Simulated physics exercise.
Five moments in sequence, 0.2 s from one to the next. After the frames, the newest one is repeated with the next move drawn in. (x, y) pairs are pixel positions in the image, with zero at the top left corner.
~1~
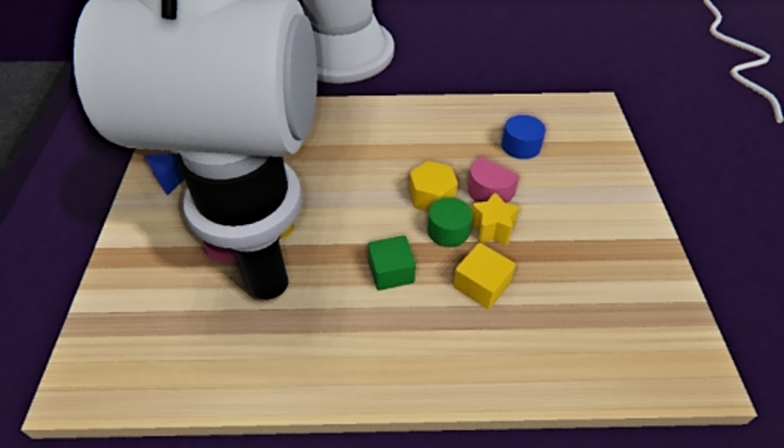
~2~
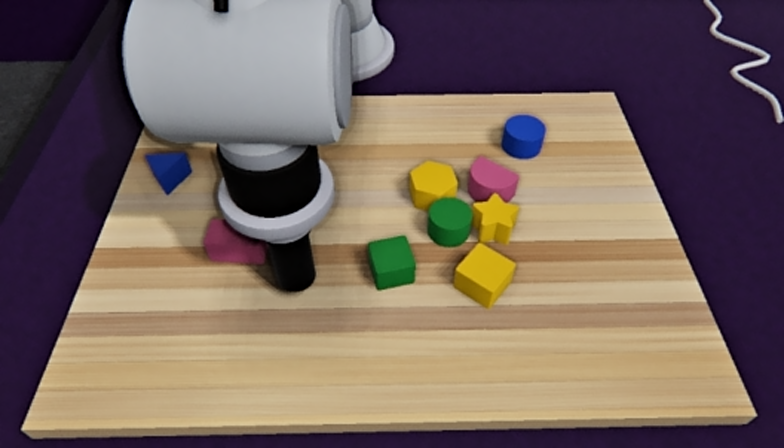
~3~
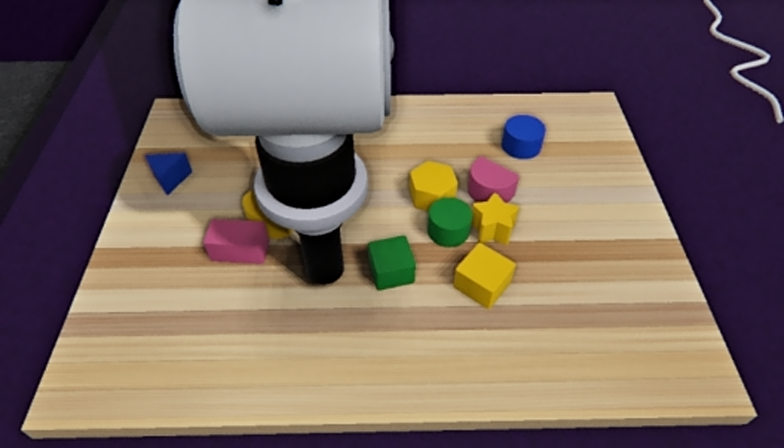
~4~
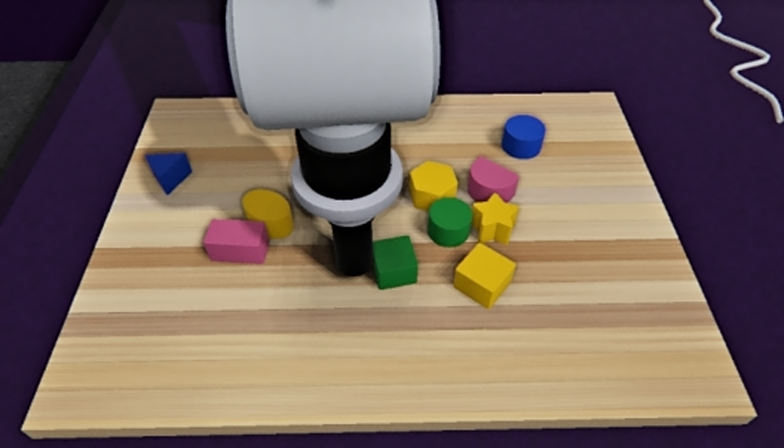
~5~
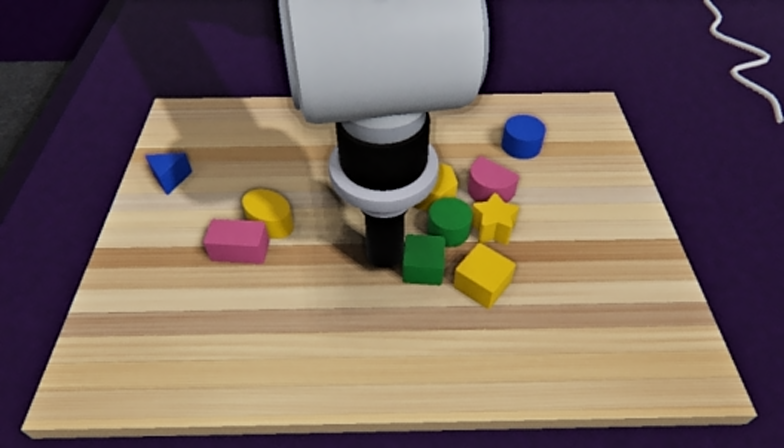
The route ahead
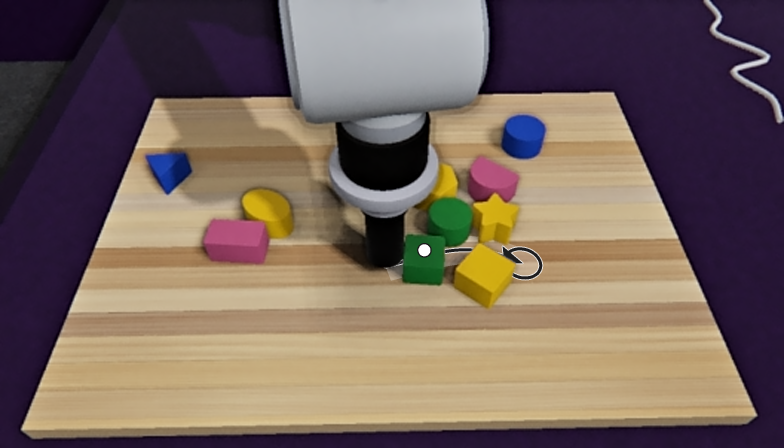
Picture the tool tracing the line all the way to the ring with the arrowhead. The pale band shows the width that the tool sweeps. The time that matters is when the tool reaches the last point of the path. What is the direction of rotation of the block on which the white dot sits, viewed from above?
Prediction: Clockwise.
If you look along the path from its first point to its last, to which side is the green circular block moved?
Shifts left.
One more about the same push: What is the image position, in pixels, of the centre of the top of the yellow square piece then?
I'd expect the centre of its top face to be at (565, 314).
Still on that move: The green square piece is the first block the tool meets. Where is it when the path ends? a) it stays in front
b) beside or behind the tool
The one that fits is a, it stays in front.
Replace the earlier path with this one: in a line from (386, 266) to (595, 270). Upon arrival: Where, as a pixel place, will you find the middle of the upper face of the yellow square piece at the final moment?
It will likely be found at (619, 325).
The drawn path runs from (386, 266) through (431, 255) and (476, 250) to (522, 263); the dot is on the green square piece.
What follows on the original path. One third of the way, tool (432, 242); green square piece (470, 250), turned 35° clockwise; green circular block (453, 211); yellow square piece (506, 273).
Two thirds of the way, tool (480, 238); green square piece (518, 255), turned 65° clockwise; green circular block (467, 201); yellow square piece (539, 289), turned 30° clockwise; yellow star (506, 206), turned 25° clockwise.
At the end, tool (526, 251); green square piece (561, 276), turned 90° clockwise; green circular block (467, 201); yellow square piece (565, 314), turned 60° clockwise; yellow star (506, 206), turned 25° clockwise.
